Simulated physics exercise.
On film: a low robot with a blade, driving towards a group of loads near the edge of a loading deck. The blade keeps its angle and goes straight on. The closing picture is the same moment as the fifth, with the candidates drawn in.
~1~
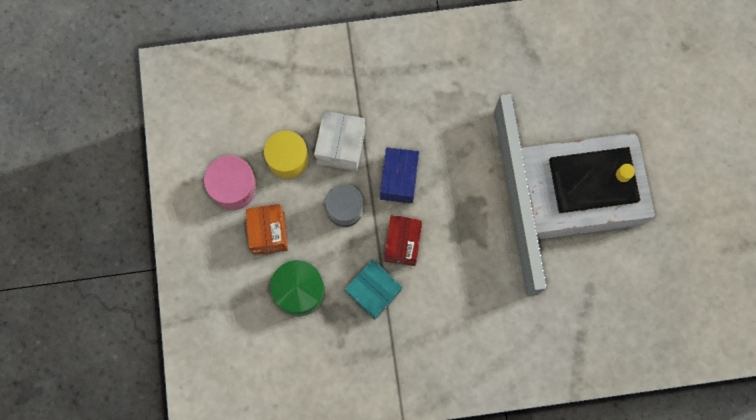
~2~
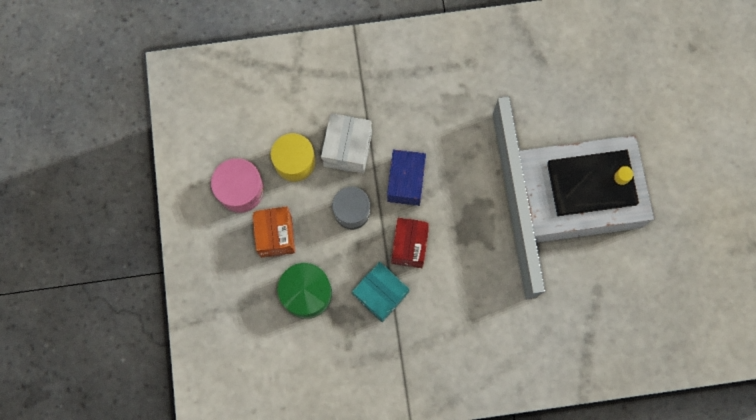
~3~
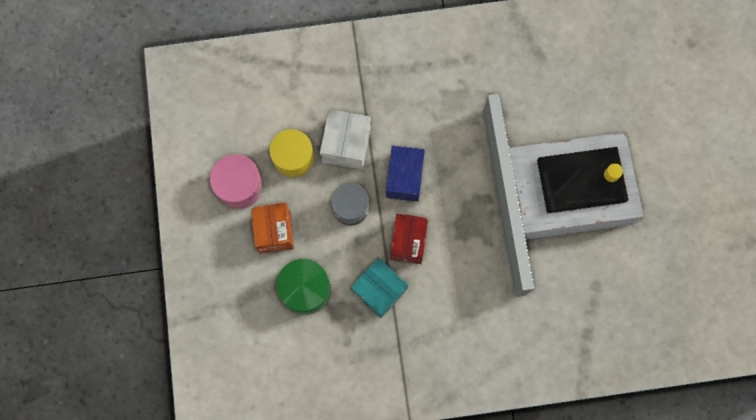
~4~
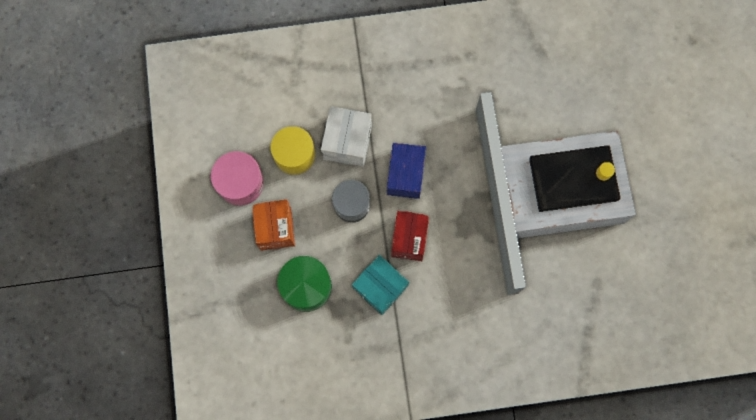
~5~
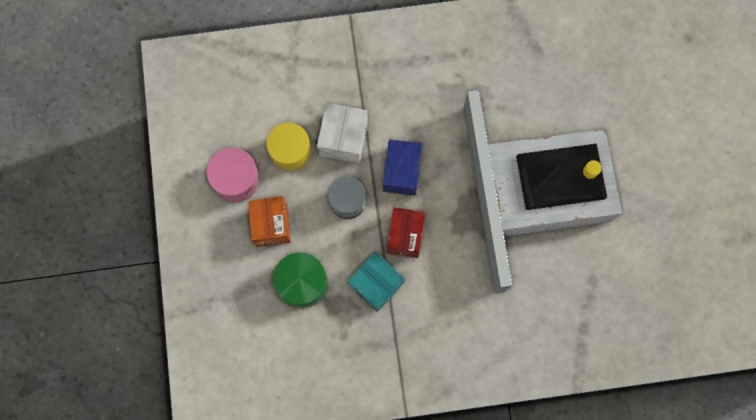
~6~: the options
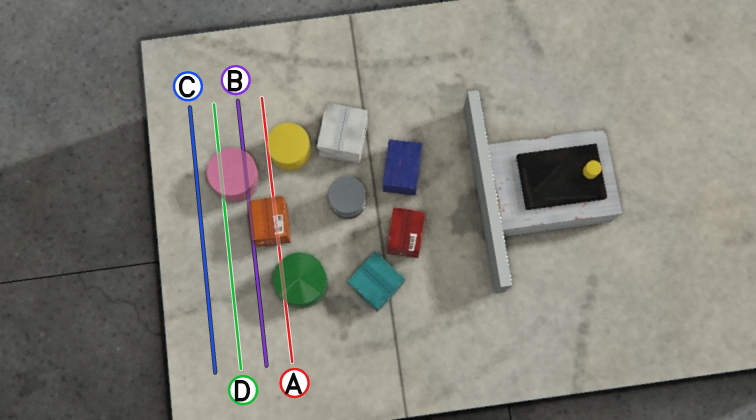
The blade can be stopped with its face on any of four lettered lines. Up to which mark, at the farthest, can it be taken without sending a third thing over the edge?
Stop at D.
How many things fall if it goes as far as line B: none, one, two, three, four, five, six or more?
The count is none.
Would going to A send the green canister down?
By then, no.
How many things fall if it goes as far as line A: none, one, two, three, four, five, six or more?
The count is none.
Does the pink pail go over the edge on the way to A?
No.
On the marked copy, A at (277, 226); B at (252, 229); C at (202, 236); D at (227, 232).
Taking D. A third of the way, robot (460, 190); turquoise box (370, 286); white parcel (335, 131).
Two thirds of the way, robot (364, 203); pink pail (201, 186); green canister (236, 290).
When it is over, robot (291, 213); green canister (163, 300); pink pail (154, 174); none fallen.
As for the rest, A is within the limit but short; B is within the limit but short; C drops four.
